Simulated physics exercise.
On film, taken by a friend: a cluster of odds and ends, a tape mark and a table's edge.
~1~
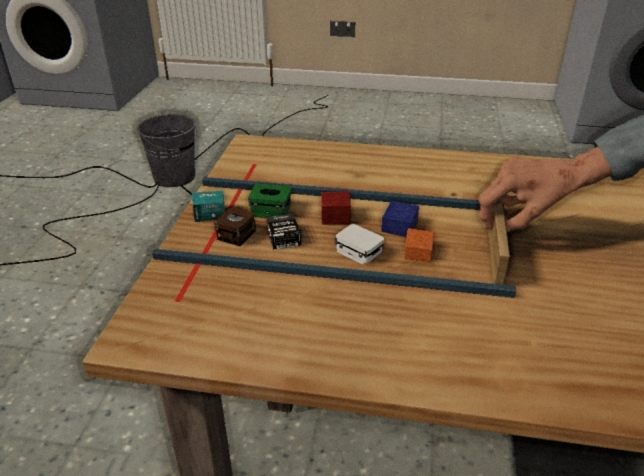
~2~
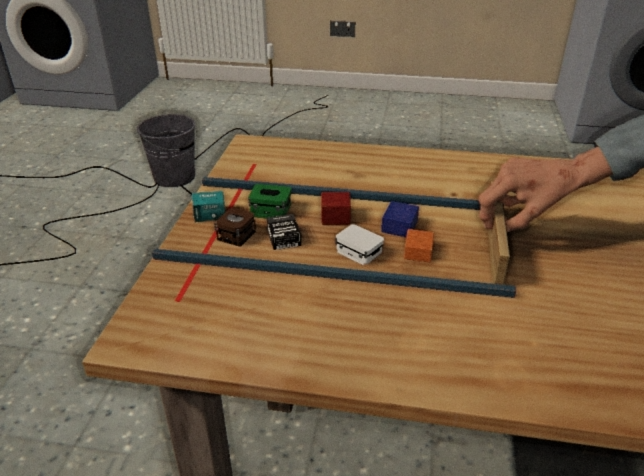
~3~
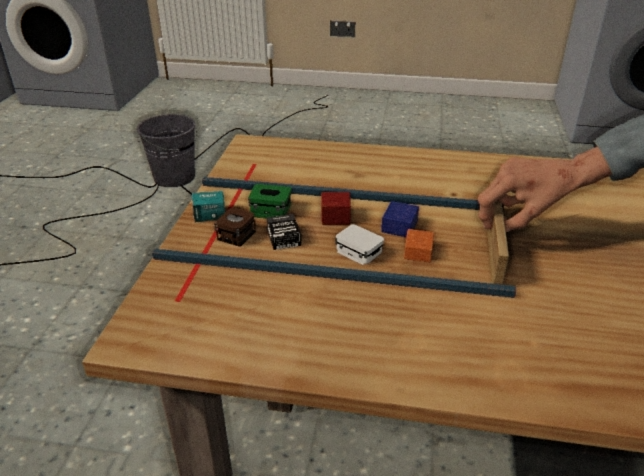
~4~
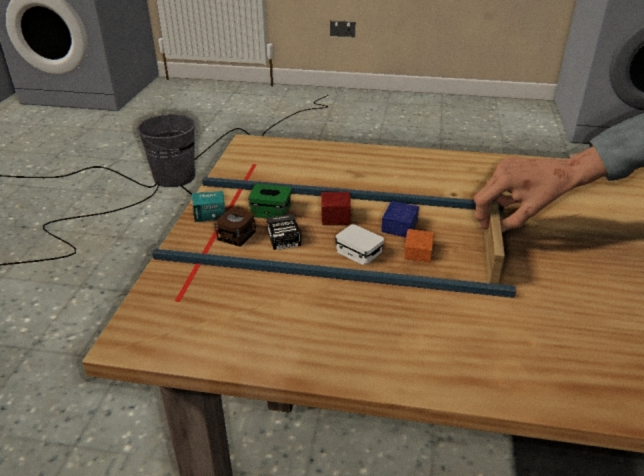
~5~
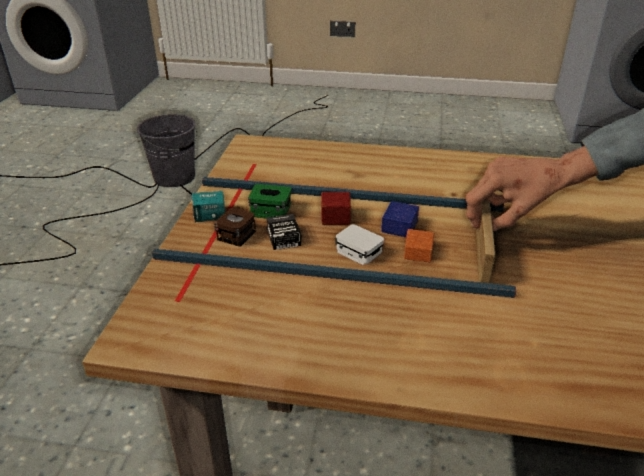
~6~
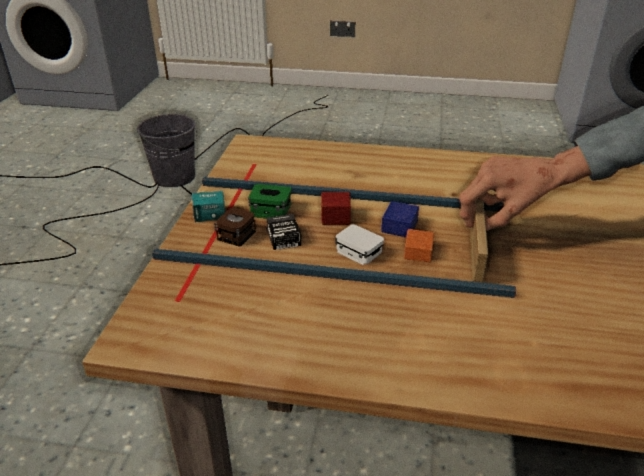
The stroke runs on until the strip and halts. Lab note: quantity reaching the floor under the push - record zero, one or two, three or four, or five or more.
Recorded: Three or four.
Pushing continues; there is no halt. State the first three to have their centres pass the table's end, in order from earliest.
It goes the turquoise box, followed by the brown case, and then the green case.
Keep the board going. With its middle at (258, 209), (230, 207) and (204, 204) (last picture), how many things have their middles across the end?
Counts per position: 2 / 3 / 6.
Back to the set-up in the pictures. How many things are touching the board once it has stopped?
2.
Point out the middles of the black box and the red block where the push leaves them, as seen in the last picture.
The black box comes to rest at (174, 219), and the red block comes to rest at (190, 194).
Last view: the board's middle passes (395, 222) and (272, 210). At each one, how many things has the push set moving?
Moved so far: 3, then 8.
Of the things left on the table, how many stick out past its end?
Things overhanging at the end: 3.
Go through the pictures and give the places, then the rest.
In the first picture, turquoise box (209, 206); brown case (236, 226); green case (271, 201); board (497, 231); tape (222, 221).
In the second picture, brown case (236, 227); orange block (419, 245).
In the third picture, green case (271, 201); red block (336, 209).
In the fourth picture, turquoise box (209, 206); black box (284, 232).
In the fifth picture, brown case (236, 227); blue block (400, 219).
In the sixth picture, turquoise box (209, 206); brown case (236, 227); green case (271, 201); board (478, 229); tape (222, 221).
A little later, none off yet; turquoise box at rest near (209, 206); brown case at rest near (236, 227); green case at rest near (271, 201).
When it is over, the number that fall off is three or four; down, green case, brown case and turquoise box.
